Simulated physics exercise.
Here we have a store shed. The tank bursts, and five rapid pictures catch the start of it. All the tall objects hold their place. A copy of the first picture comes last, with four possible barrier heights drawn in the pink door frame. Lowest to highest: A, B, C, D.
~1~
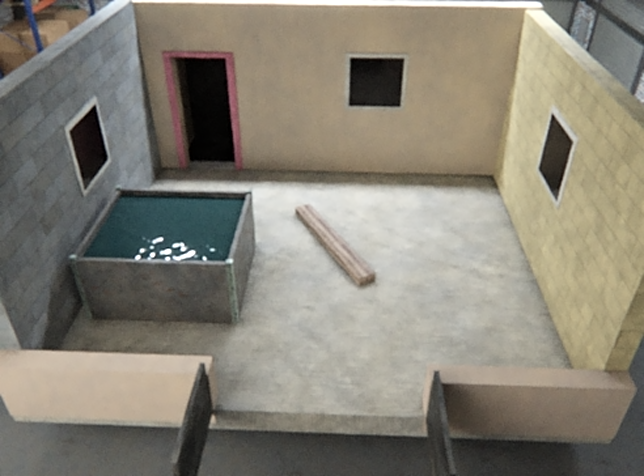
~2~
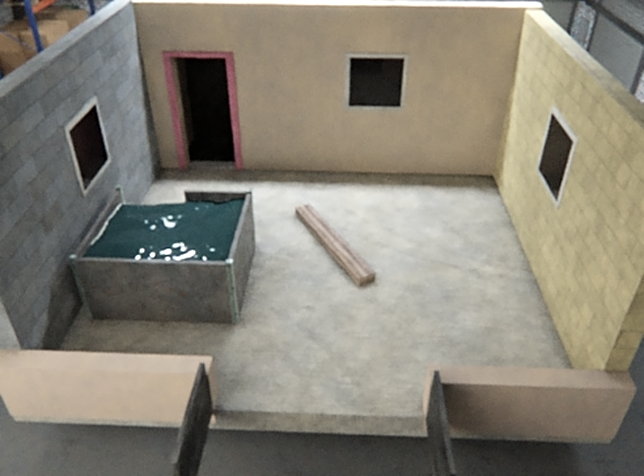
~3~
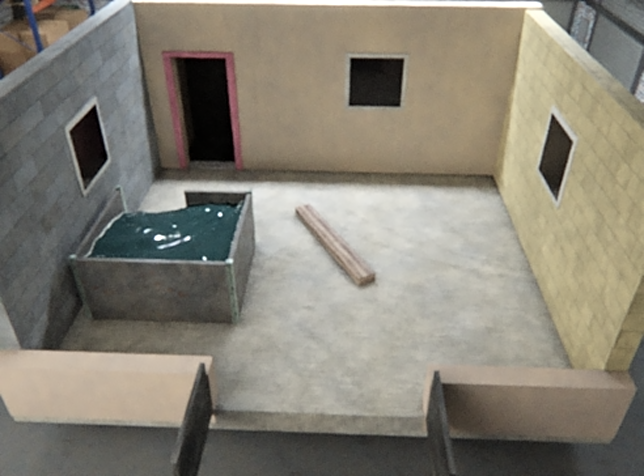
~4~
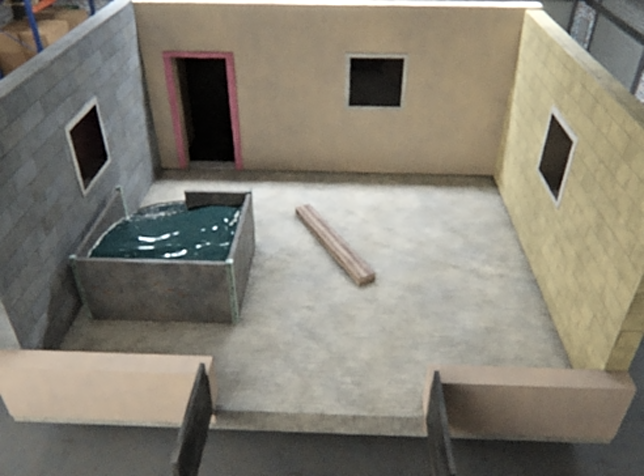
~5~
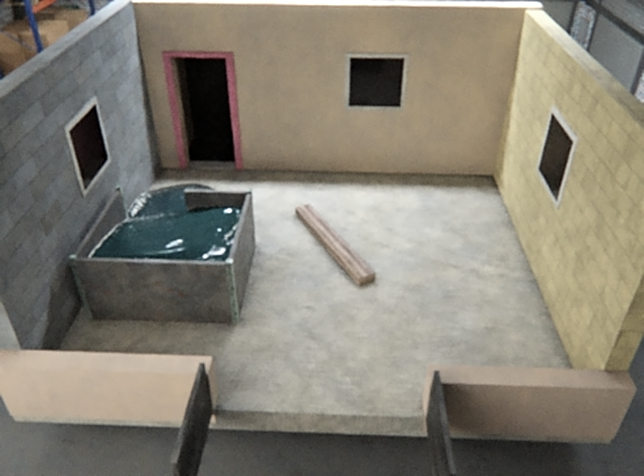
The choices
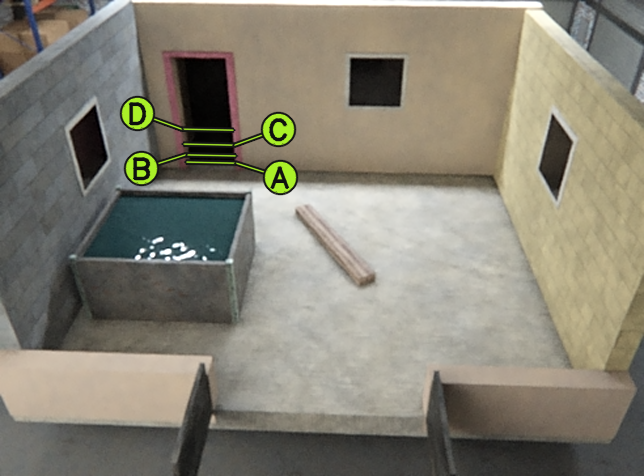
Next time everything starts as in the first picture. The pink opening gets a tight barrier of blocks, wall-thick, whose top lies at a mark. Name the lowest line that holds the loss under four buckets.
C is the one.
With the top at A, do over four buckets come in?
Yes, it does.
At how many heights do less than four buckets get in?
Two.
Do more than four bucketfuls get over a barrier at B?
Yes, it does.
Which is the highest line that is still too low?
Here it is line B.
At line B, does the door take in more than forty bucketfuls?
No.
On the marked copy, A at (211, 162); B at (210, 155); C at (209, 144); D at (207, 129); from the bottom up A, B, C, D.
For line A, dozens of bucketfuls pour in.
For line B, some 20 bucketfuls get in.
For line C, a bucket or two gets in.
For line D, nothing gets over.
